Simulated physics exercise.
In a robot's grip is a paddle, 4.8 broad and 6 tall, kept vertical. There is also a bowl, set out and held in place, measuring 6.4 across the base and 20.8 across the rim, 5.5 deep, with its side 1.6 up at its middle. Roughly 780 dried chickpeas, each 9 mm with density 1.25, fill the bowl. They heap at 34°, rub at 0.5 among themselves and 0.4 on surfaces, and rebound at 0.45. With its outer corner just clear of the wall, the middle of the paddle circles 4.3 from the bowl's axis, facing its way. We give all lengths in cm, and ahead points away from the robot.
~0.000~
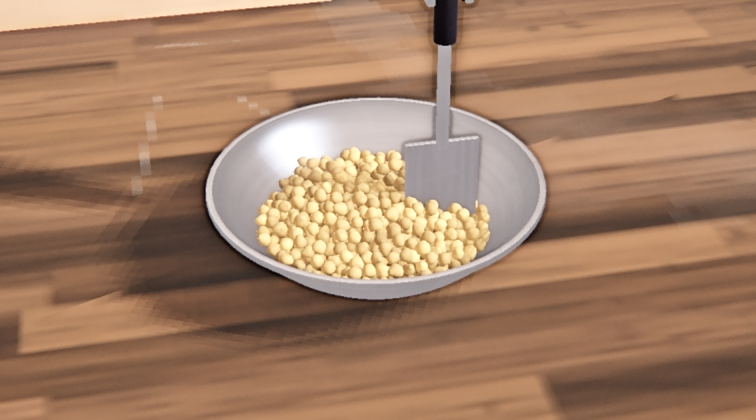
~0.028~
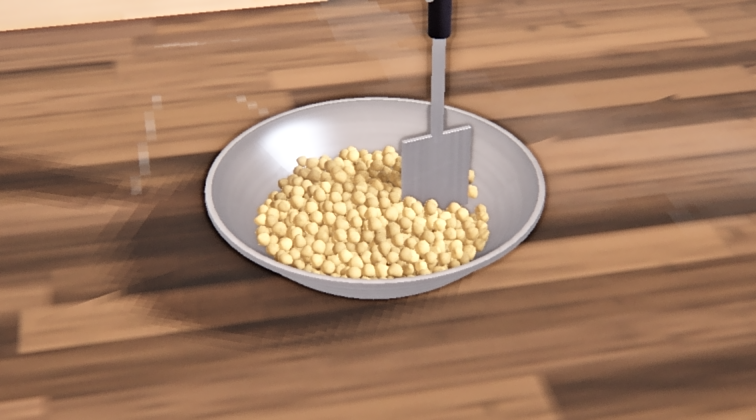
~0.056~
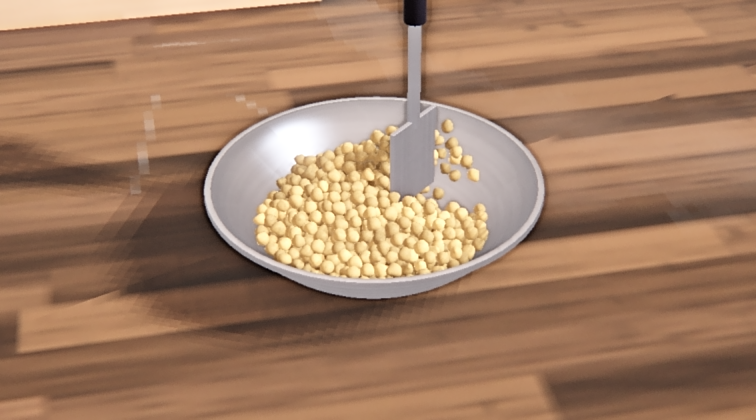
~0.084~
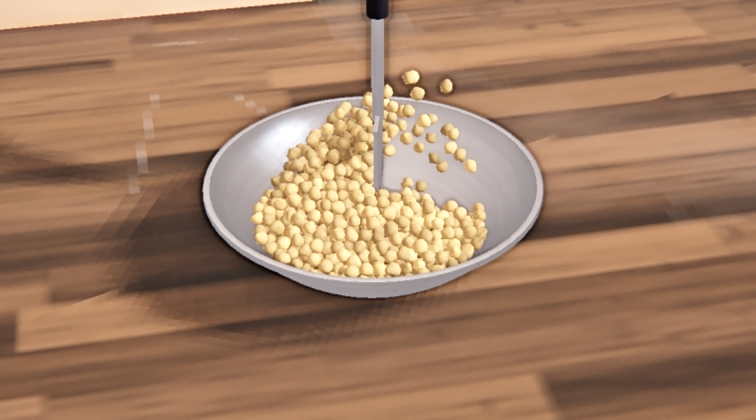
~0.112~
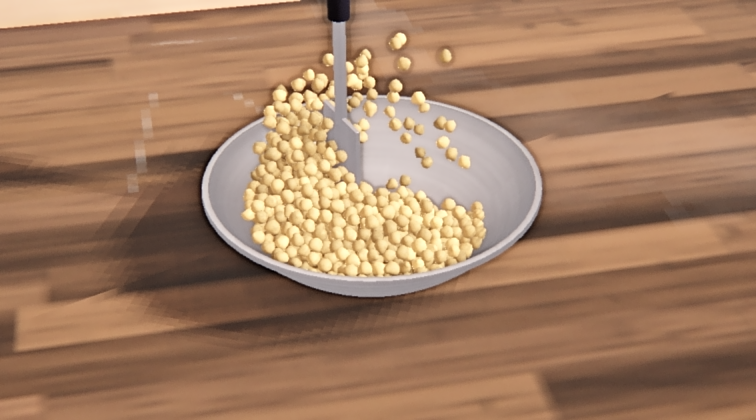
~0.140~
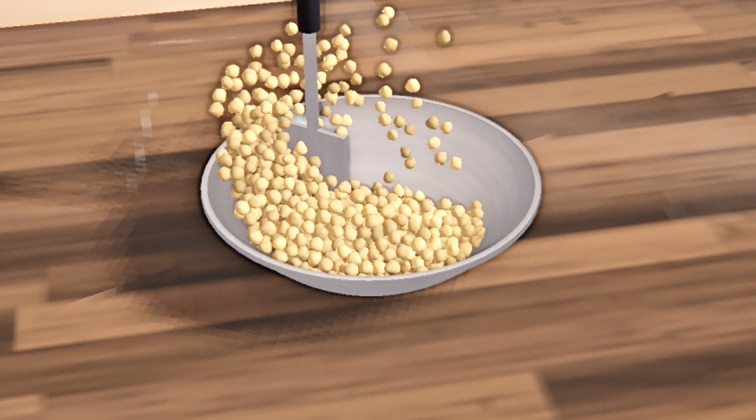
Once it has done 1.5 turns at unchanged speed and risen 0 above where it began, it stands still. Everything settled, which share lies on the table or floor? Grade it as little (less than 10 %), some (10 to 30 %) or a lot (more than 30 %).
Grade: A lot, more than 30 %.
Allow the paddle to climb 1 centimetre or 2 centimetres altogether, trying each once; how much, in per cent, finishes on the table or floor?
I'd say some 45 per cent, and some 35 per cent.
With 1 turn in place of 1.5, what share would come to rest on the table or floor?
Then roughly 50 percent.
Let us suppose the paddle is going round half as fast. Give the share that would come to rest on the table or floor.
Then roughly 15 %.
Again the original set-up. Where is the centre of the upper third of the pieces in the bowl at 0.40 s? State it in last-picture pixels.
Roughly pixel (420, 134).
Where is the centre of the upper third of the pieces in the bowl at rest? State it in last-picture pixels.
I'd say close to (331, 238).
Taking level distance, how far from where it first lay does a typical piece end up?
Some 22 centimetres or so.
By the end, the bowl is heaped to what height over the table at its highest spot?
Height: Roughly 5.0 cm.
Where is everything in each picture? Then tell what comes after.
The first picture shows the paddle neck at (443, 120), 0° round; upper third of the load around (368, 208), from x 260 to 485, top at y 155; 778 in the bowl.
The second picture shows the paddle neck at (437, 113), 11° round; upper third of the load around (370, 206), from x 260 to 485, top at y 155.
The third picture shows the paddle neck at (414, 100), 41° round; upper third of the load around (370, 196), from x 260 to 480, top at y 125.
The fourth picture shows the paddle neck at (378, 93), 74° round; upper third of the load around (354, 175), from x 255 to 480, top at y 75; 777 in the bowl, 1 in flight or on the tool.
The fifth picture shows the paddle neck at (341, 96), 106° round; upper third of the load around (317, 160), from x 250 to 480, top at y 40; 767 in the bowl, 11 in flight or on the tool.
The sixth picture shows the paddle neck at (312, 108), 138° round; upper third of the load around (283, 156), from x 215 to 480, top at y 15; 742 in the bowl, 36 in flight or on the tool.
After 0.27 s, 290° round, highest piece 12 above the table; 544 in the bowl, 51 on the table or floor, 183 in flight or on the tool.
After 0.40 s, 81° round, highest piece 10 above the table; 394 in the bowl, 265 on the table or floor, 119 in flight or on the tool.
After 0.67 s, 180° round, highest piece 5 above the table; 442 on the table or floor, 336 in the bowl.
After 1.37 s, 180° round, highest piece 5 above the table; 442 on the table or floor, 336 in the bowl.
In the end, 442 on the table or floor, 336 in the bowl. That is 57 % on the table or floor.
